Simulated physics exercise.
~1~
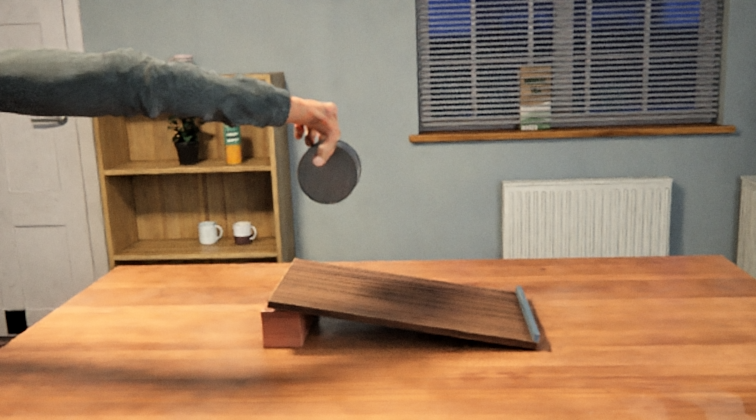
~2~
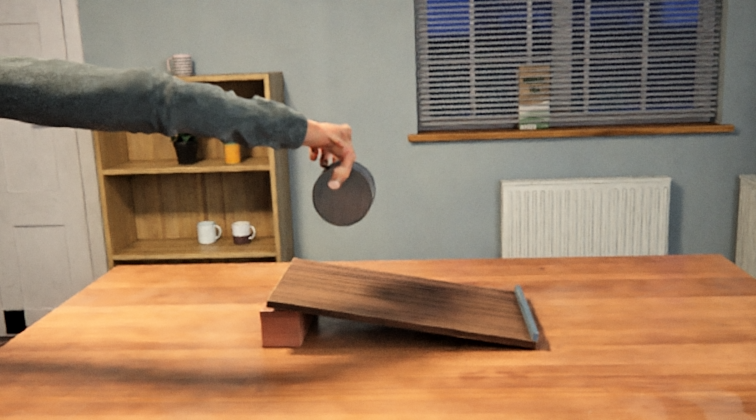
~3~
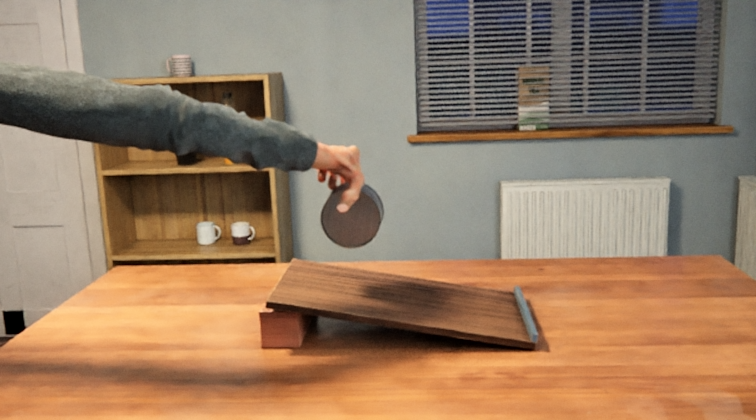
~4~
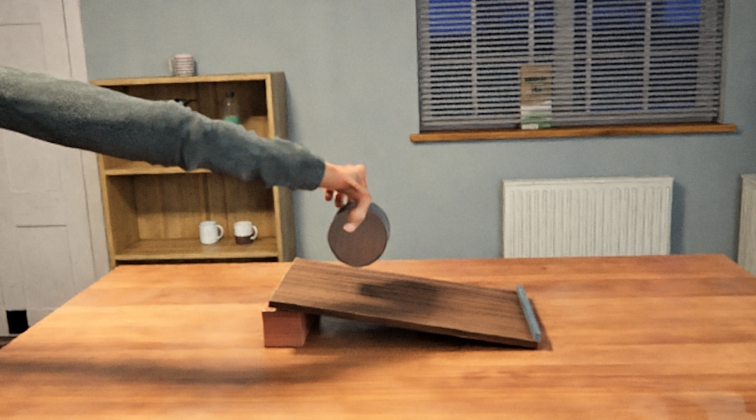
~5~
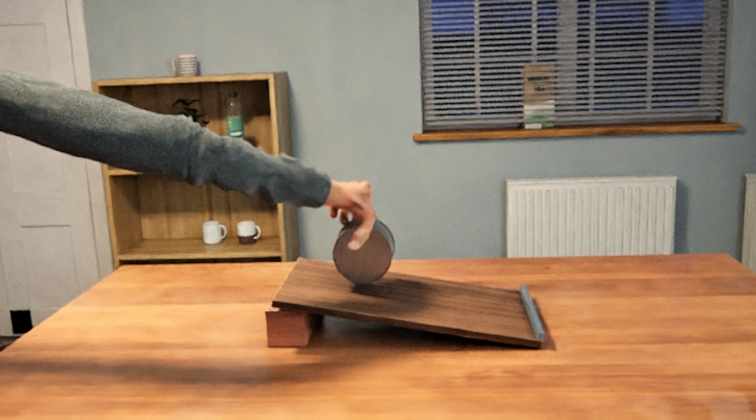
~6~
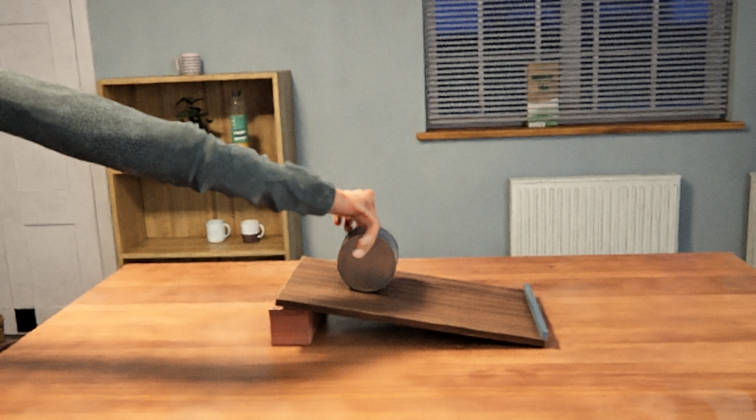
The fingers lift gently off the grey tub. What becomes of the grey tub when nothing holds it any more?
It will shift down the incline.
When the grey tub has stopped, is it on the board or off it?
Watch the grey tub: It goes over the edge.
Then, 0.70 s after the last picture, grey tub rolled well along near (469, 273).
Then, 1.30 s after the last picture, grey tub now off the board.
Then, 1.90 s after the last picture, things are still on the move.
Then, 2.30 s after the last picture, as before.
By the end, off the board, grey tub. The grey tub goes downhill.
